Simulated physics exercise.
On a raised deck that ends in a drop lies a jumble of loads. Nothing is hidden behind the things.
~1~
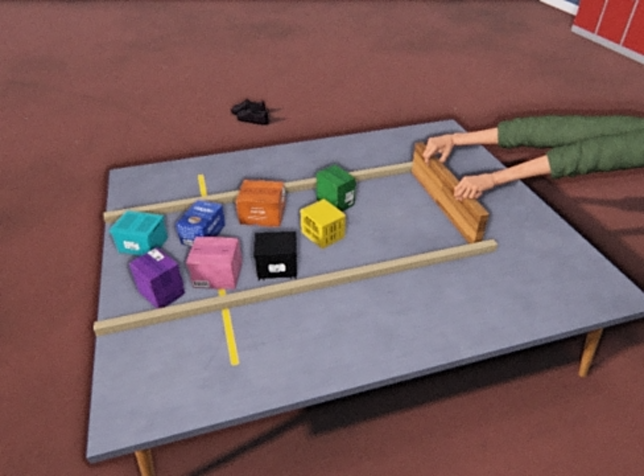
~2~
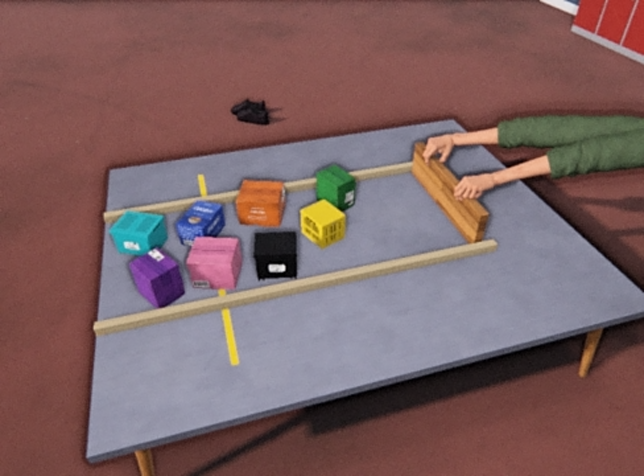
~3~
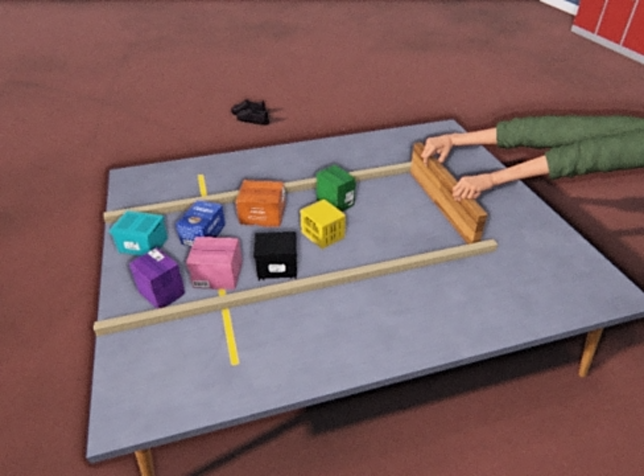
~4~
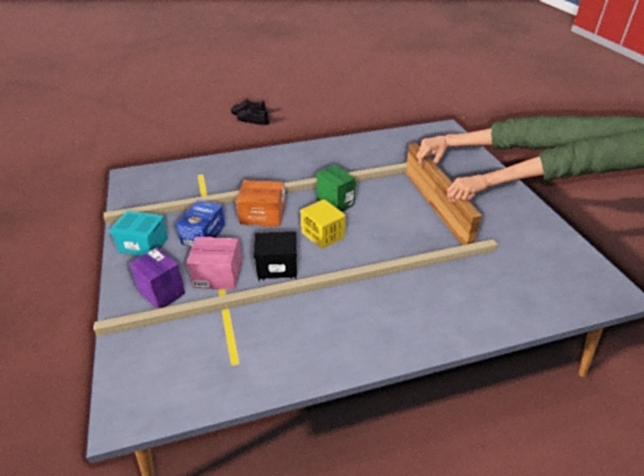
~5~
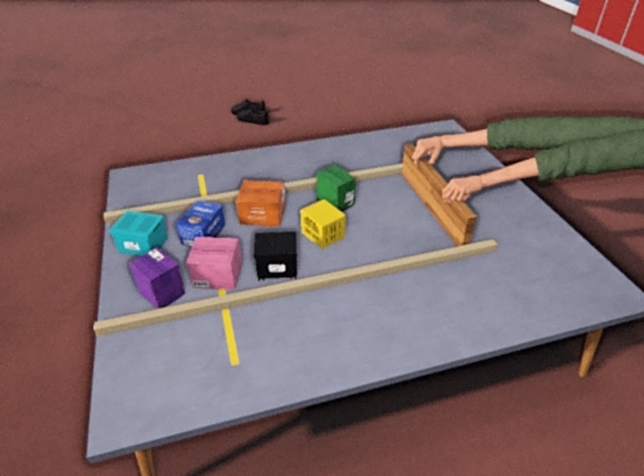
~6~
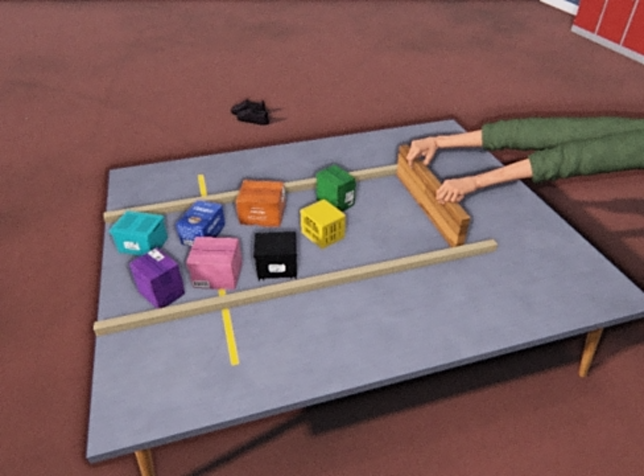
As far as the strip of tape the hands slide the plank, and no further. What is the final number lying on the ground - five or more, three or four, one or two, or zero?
The edge claims under three, at least one.
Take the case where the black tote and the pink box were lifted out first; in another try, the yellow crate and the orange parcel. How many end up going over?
That gives 1 in the first case, then 0 in the second.
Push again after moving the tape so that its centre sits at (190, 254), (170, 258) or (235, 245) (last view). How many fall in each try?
Down on the ground: 3, 3 and 0.
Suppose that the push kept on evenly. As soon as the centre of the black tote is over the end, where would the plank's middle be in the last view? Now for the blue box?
Near (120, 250), then near (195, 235).
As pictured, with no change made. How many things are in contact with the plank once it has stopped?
The count in contact is 3.
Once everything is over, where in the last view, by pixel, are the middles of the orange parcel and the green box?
They end up close to (159, 223) and (194, 211).
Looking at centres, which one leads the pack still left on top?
The purple box.
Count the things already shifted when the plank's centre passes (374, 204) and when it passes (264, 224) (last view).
The count reaches 0 first and 7 second.
A little later, none off yet; turquoise tote at rest near (141, 235); purple box at rest near (158, 279); blue box at rest near (202, 225).
When it is over, the number that fall off is one or two; down, turquoise tote.
